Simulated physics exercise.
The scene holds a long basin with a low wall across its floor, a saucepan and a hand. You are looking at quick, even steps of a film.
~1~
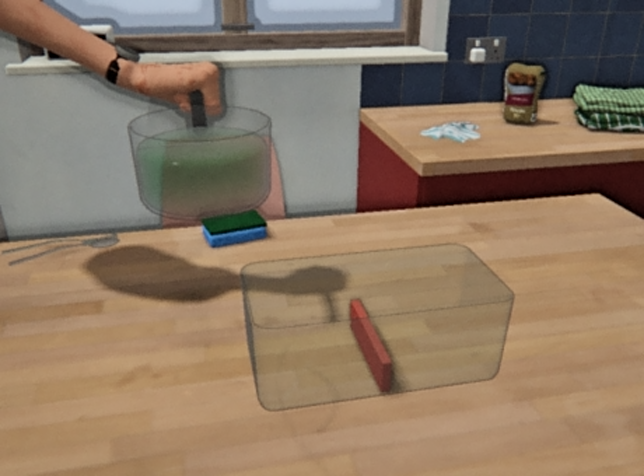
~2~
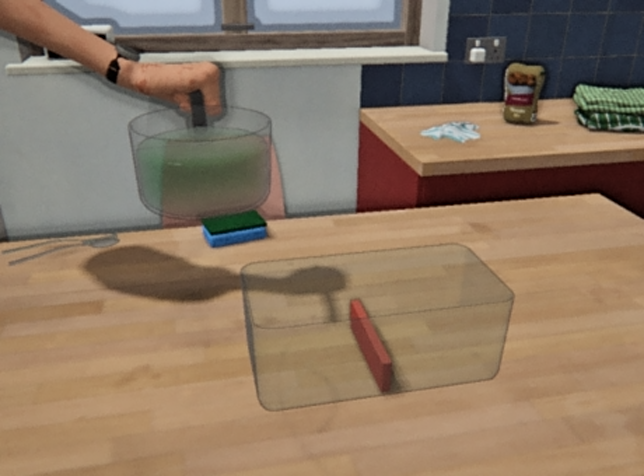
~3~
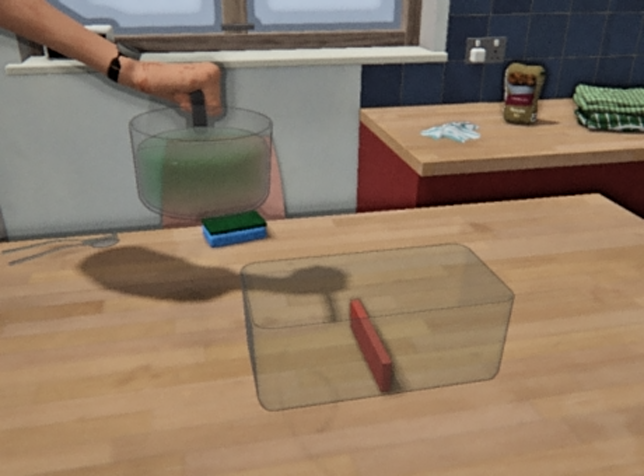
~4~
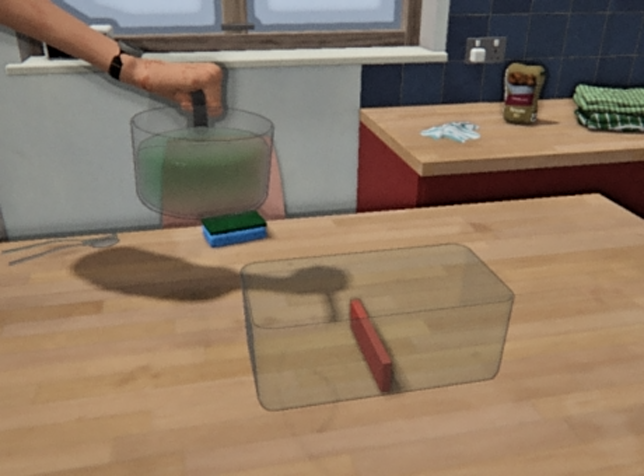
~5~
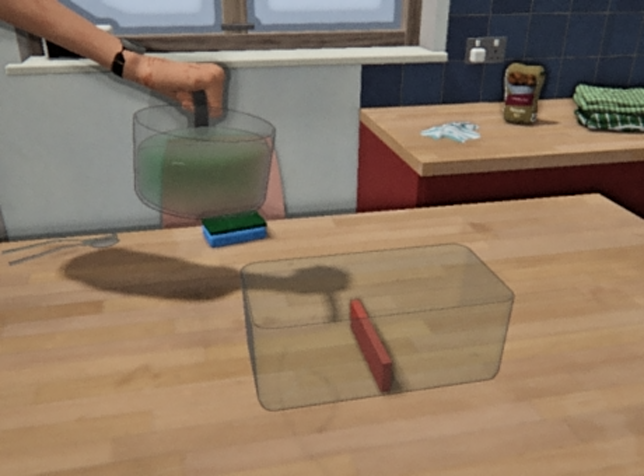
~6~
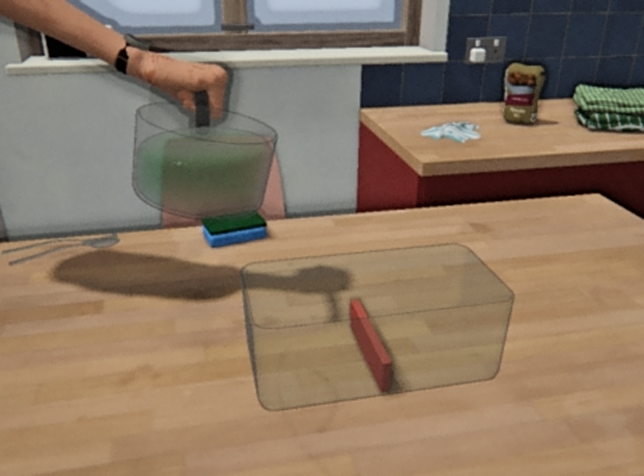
Hand holding a clear saucepan of green liquid above a wooden counter, slowly tilting it slightly rightward near a clear basin.
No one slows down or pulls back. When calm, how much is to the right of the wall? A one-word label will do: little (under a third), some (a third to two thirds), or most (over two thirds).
Little.
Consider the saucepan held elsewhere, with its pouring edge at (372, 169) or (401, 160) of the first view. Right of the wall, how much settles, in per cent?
Start one gives close to 95 percent, start two close to 95 percent.
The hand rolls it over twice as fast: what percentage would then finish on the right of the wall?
I'd put it at some 10 percent.
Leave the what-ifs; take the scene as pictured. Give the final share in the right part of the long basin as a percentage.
Close to 5 percent.
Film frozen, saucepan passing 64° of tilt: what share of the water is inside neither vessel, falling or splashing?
I'd put it near 25 per cent.
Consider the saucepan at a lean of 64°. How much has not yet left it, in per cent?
About 70 per cent.
A moment on, the saucepan is tipped part way and 70 per cent is still to pour, 3 is left of the wall and 0 right of it.
Next, the saucepan is tipped on its side and 20 per cent is still to pour, 59 is left of the wall and 1 right of it.
Then the saucepan is tipped on its side and 5 per cent is still to pour, 86 is left of the wall and 3 right of it.
Later the saucepan is tipped on its side and 1 per cent is still to pour, 92 is left of the wall and 4 right of it.
In the end 93 per cent lies left of the wall, 4 right of it and 2 outside.
